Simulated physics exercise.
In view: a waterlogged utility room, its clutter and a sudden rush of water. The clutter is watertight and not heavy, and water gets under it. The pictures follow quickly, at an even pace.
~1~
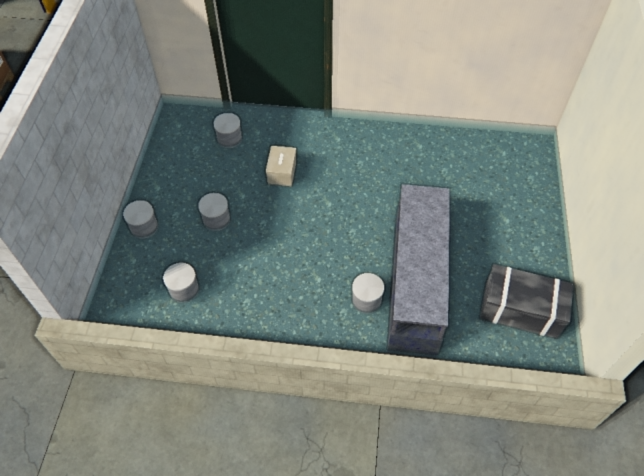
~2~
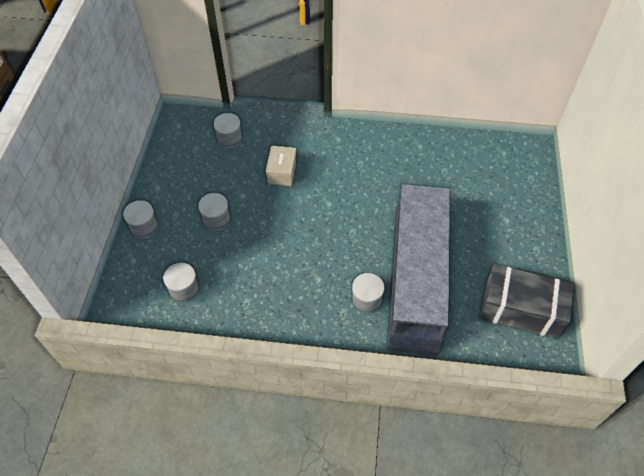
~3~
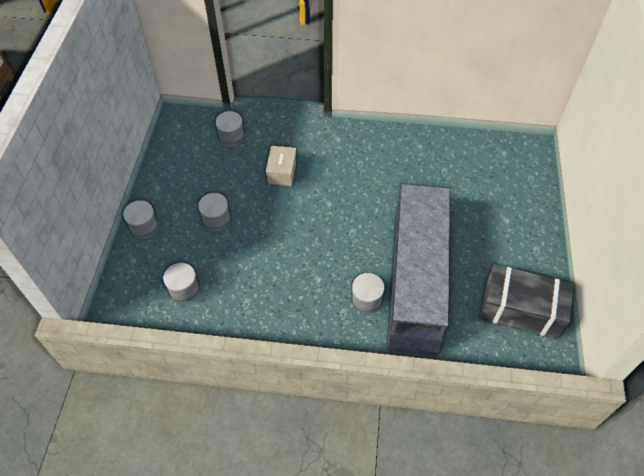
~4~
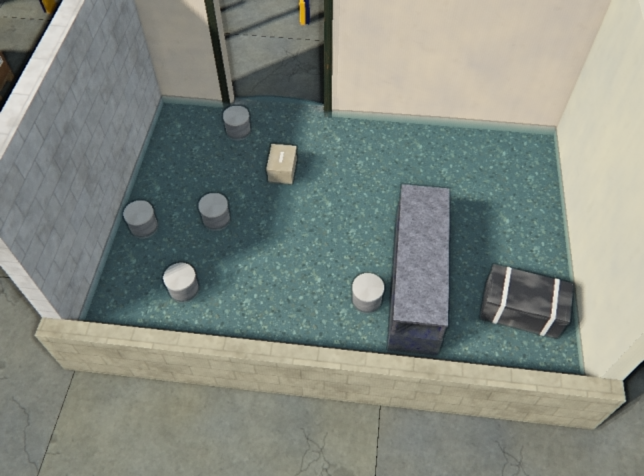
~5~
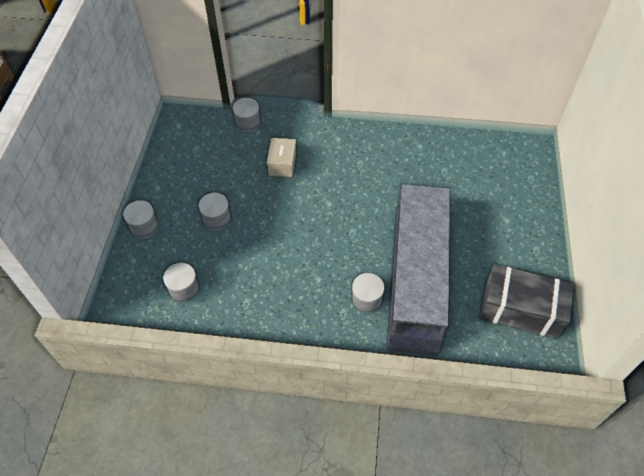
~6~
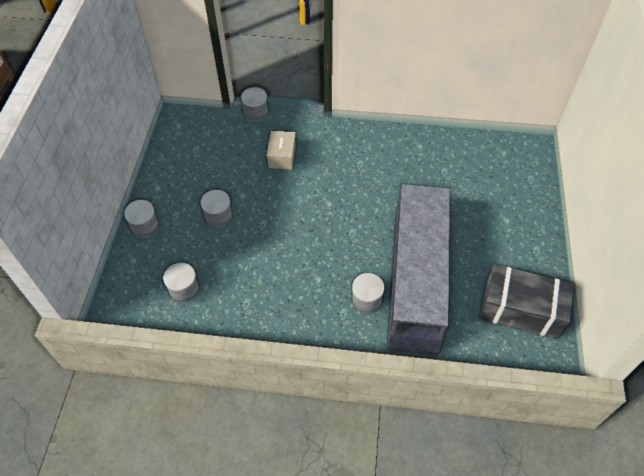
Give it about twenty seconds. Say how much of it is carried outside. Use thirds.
It is between one and two thirds.
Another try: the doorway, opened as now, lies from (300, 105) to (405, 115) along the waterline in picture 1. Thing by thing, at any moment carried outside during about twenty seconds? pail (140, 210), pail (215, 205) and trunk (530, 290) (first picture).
In turn: Stays, yes, inside.
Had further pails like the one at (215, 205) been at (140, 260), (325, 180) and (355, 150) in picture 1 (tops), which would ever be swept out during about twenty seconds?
In turn: Stays, gone, carried outside.
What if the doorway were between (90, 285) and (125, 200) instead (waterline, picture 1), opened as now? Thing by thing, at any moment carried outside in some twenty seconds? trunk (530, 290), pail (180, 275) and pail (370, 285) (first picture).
One after the other: Still in, washed out, stays.
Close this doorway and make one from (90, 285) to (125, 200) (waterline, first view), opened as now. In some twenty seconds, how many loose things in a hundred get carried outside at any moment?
I make it 70 per cent.
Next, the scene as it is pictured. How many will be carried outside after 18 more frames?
I count 2.
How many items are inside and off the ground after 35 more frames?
The number is 4.
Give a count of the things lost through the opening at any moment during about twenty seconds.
That makes 4.
A moment on, 1 of 7 are out; 6 afloat.
Next, 2 of 7 are out; 5 afloat.
Later, 3 of 7 are out; 4 afloat.
In the end, 4 of 7 are out; 3 afloat.
